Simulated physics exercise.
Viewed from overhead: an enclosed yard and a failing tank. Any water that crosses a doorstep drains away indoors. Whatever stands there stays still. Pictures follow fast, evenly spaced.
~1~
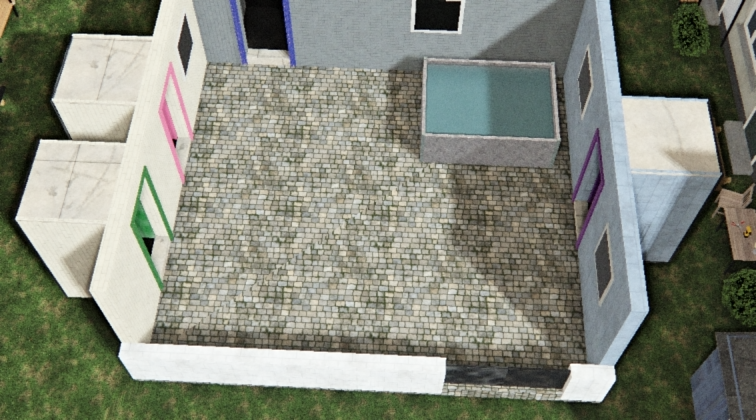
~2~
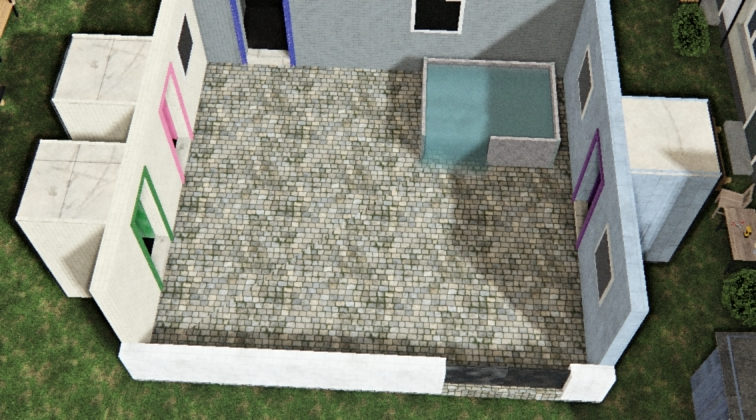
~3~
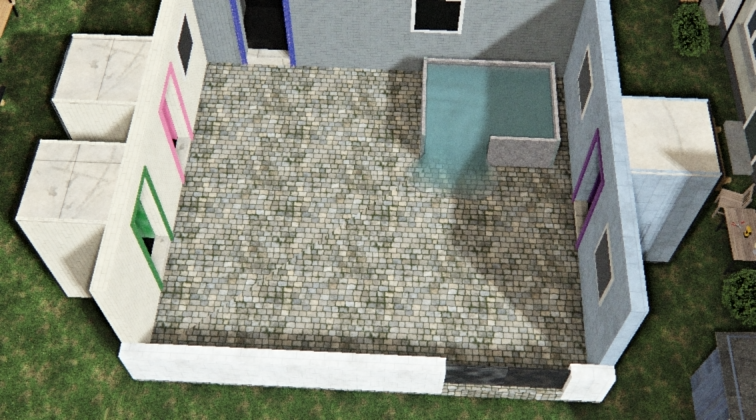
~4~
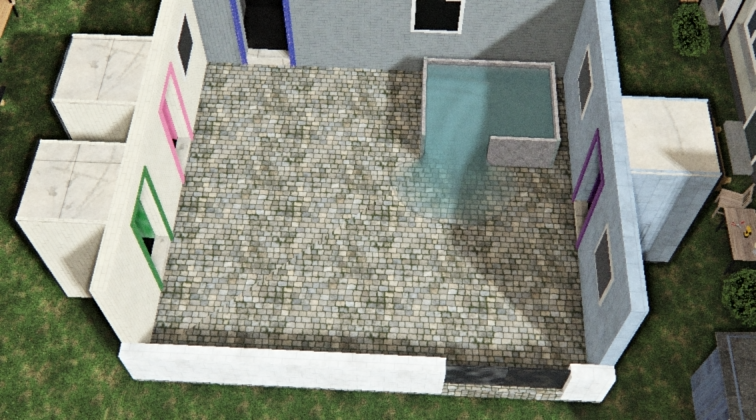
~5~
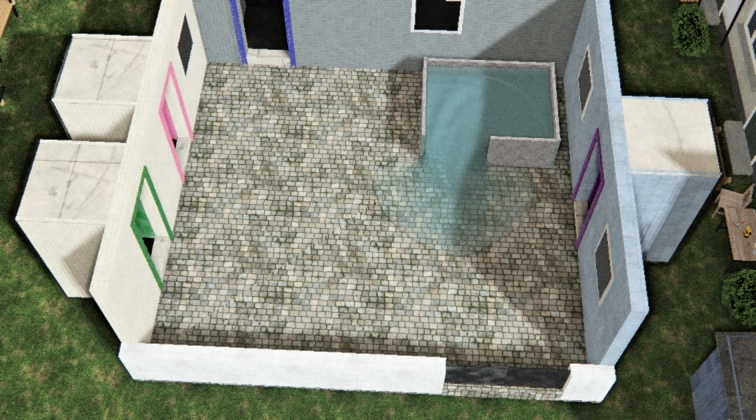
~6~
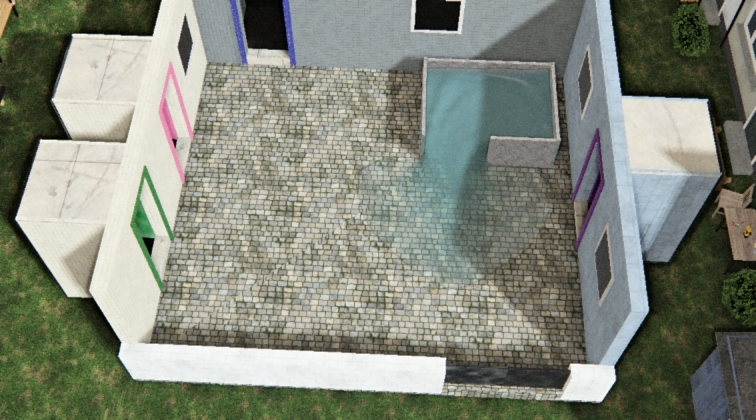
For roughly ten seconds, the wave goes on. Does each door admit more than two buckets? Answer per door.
The purple door: It does not; the pink door: It does not; the green door: It does not; the blue door: It does not.
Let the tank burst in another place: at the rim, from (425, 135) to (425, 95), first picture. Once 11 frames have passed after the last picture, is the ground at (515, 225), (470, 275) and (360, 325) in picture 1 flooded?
Taking the points in order: Unwetted, unwetted and unwetted.
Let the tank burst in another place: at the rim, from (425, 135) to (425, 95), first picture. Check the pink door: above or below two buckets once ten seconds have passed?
The answer: Pink door crosses the line.
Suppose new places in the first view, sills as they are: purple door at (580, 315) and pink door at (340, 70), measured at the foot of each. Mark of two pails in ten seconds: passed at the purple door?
Note - purple door ends up higher.
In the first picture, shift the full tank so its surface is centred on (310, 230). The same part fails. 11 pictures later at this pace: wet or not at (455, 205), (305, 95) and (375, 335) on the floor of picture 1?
In the order asked: Not reached, not reached, reached by the flood.
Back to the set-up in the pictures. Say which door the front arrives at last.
I'd go with the blue door.
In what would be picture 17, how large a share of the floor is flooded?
I'd guess some 50 per cent.
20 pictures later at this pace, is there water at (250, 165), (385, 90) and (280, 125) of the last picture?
As listed, the points end up high and dry, high and dry and high and dry.
A moment on, water covers 35 % of the floor; the purple door wet at the sill, nothing in, the pink door not reached, the green door not reached, the blue door not reached.
Next, water covers 50 % of the floor; the purple door wet at the sill, nothing in, the pink door not reached, the green door not reached, the blue door not reached.
Then, water covers 55 % of the floor; the purple door wet at the sill, nothing in, the pink door not reached, the green door wet at the sill, nothing in, the blue door not reached.
Later, water covers 75 % of the floor; the purple door wet at the sill, nothing in, the pink door wet at the sill, nothing in, the green door wet at the sill, nothing in, the blue door not reached.
In the end, water covers 95 % of the floor; the purple door wet at the sill, nothing in, the pink door wet at the sill, nothing in, the green door wet at the sill, nothing in, the blue door wet at the sill, nothing in.
